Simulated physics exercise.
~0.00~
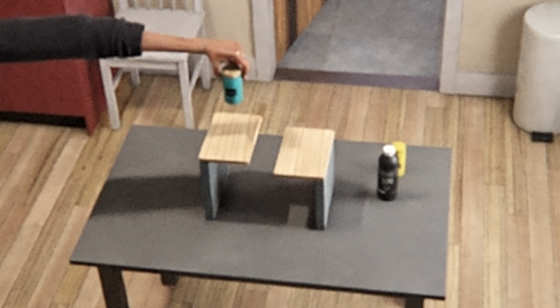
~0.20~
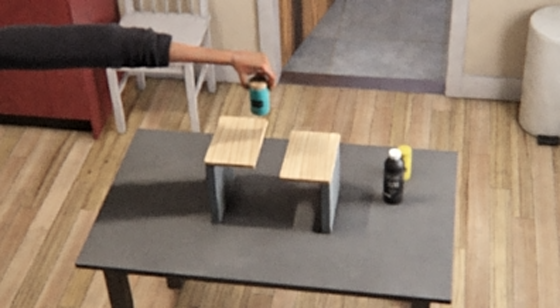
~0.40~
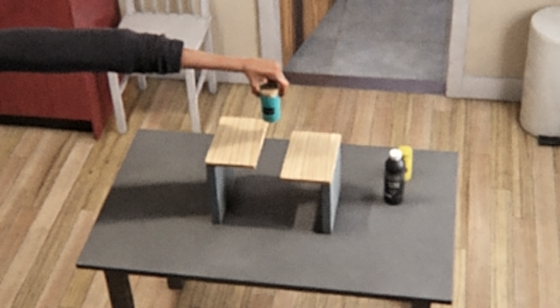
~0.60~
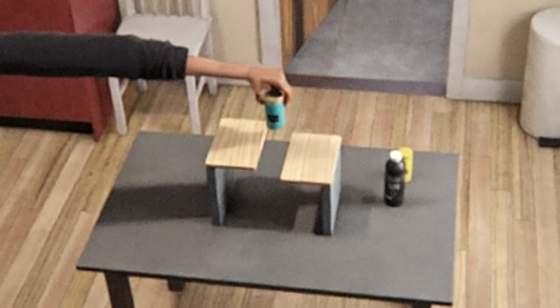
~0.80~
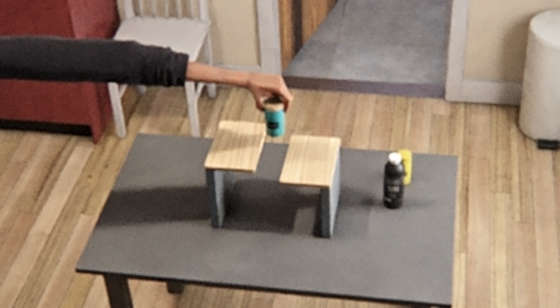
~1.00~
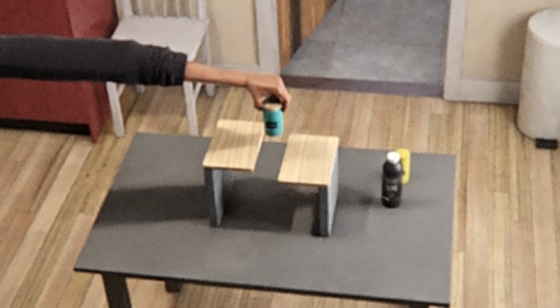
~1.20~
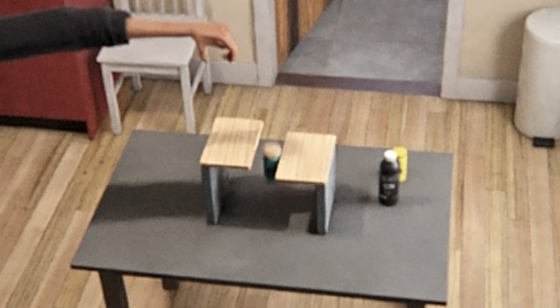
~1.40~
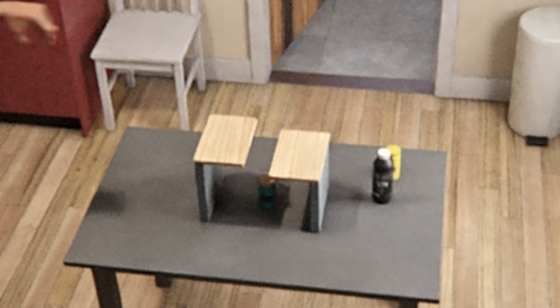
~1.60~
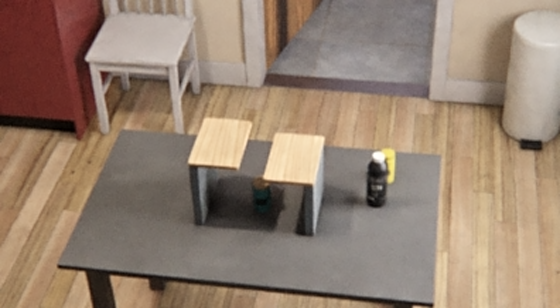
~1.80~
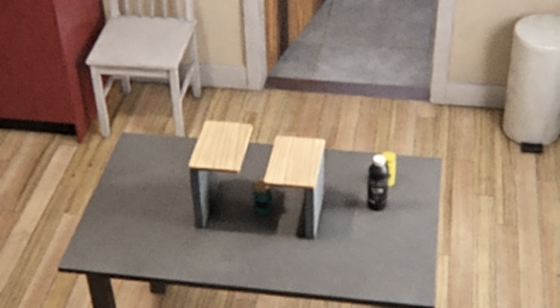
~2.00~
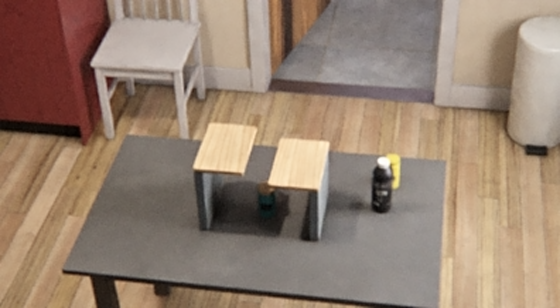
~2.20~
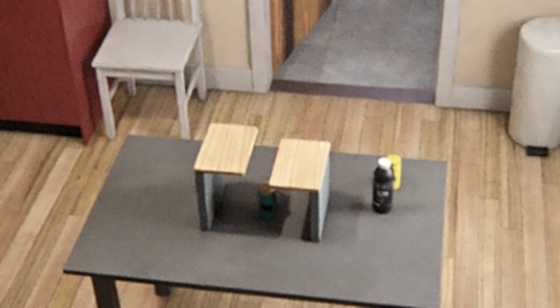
On a dark table, a hand held a small turquoise jar above two wood-topped supports, moved it right over the gap and let go, and the jar dropped through and ended upright between them, while the black bottle and yellow shaker stayed put.
